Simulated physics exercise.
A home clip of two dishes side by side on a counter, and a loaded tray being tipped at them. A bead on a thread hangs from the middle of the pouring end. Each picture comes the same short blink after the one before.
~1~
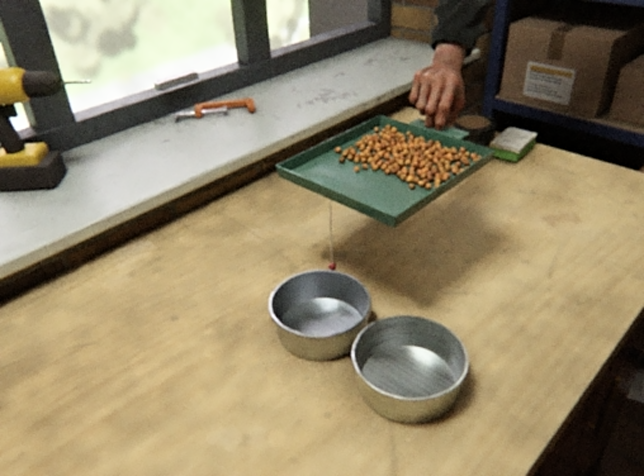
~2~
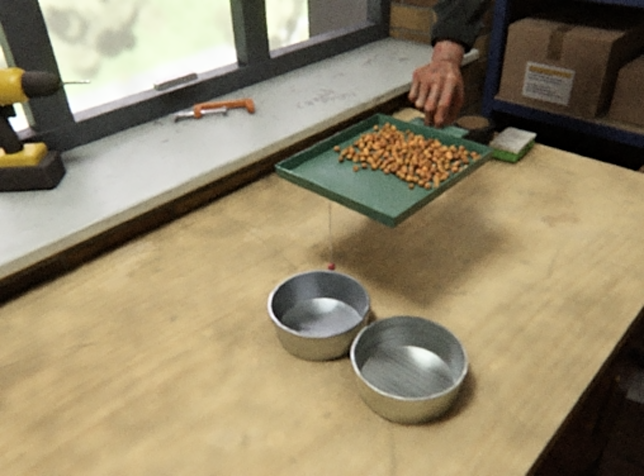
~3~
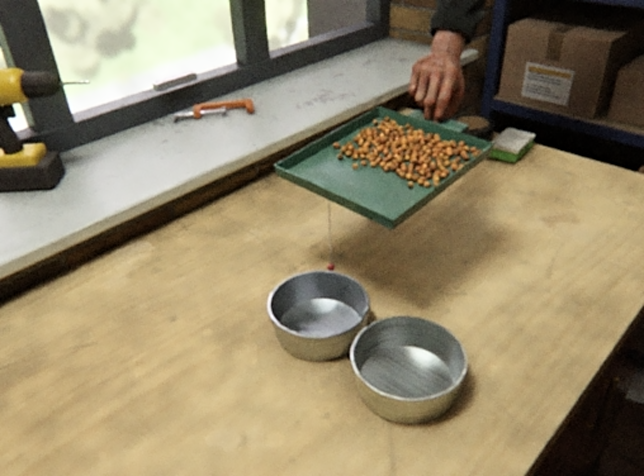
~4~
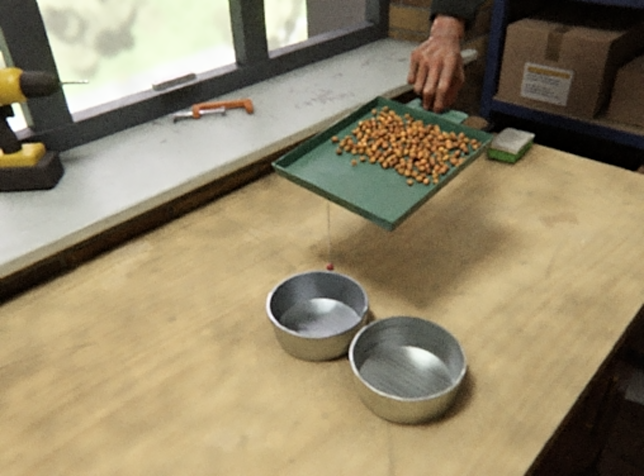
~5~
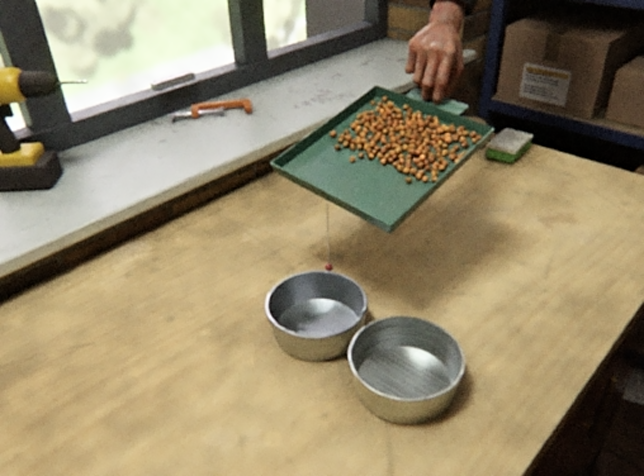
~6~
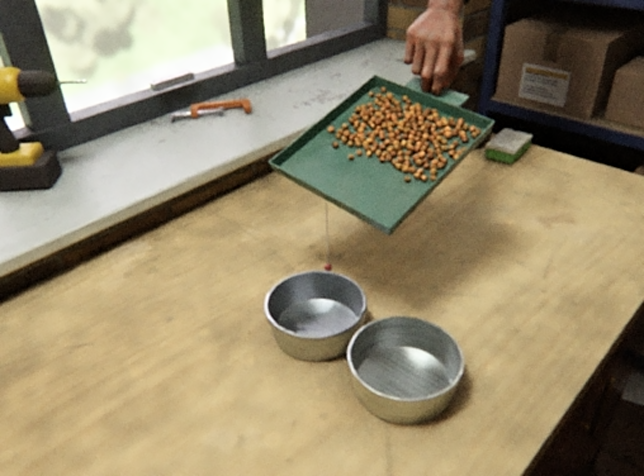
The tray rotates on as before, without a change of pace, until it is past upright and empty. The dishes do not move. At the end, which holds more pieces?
The left-hand dish gets more.
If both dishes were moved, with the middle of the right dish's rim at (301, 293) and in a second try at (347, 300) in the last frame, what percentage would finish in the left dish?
First some 0, then 0 per cent.
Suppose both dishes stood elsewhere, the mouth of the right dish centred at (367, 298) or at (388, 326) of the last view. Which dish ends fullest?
At the first place right, at the second the right dish.
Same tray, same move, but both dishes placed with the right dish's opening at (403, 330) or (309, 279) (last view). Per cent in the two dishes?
In turn 80 and 20 in a hundred.
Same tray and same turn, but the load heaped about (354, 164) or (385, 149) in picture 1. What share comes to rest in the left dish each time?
Near 60 % and 60 %.
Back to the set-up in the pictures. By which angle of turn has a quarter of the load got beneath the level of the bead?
At about 100°.
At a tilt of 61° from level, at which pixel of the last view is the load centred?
At about (368, 203).
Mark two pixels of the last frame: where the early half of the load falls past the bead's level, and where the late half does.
Around (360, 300) and then (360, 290).
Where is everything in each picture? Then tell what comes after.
The first frame shows corners of the pouring end at (279, 165) and (394, 214), level; middle of the load at (412, 154), roasted chickpeas; left dish at (286, 338); right dish at (374, 398); bead on its thread at (332, 267).
The second frame shows corners of the pouring end at (278, 165) and (394, 215), level; middle of the load at (411, 153).
The third frame shows corners of the pouring end at (277, 165) and (393, 217), tipped barely, lowest at the right corner; middle of the load at (410, 149).
The fourth frame shows corners of the pouring end at (275, 163) and (392, 220), tipped a little, lowest at the right corner; middle of the load at (410, 142).
The fifth frame shows corners of the pouring end at (273, 162) and (390, 223), tipped a little, lowest at the right corner; middle of the load at (409, 136).
The sixth frame shows corners of the pouring end at (272, 161) and (389, 225), tipped clearly, lowest at the right corner; middle of the load at (407, 130); left dish at (281, 339); right dish at (370, 399).
Soon after the last picture, tray tipped steeply; most on the tray; a stray few in the right dish; a small part in the left dish; a stray few outside both; a small part in the air.
A little later, tray tipped past a quarter turn; about half on the tray; a small part in the right dish; about a quarter in the left dish; a small part outside both; about a quarter in the air.
Later still, tray tipped past a quarter turn; a small part in the right dish; about half in the left dish; about a third outside both.
At rest, tray tipped past a quarter turn; a small part in the right dish; about half in the left dish; about a third outside both.
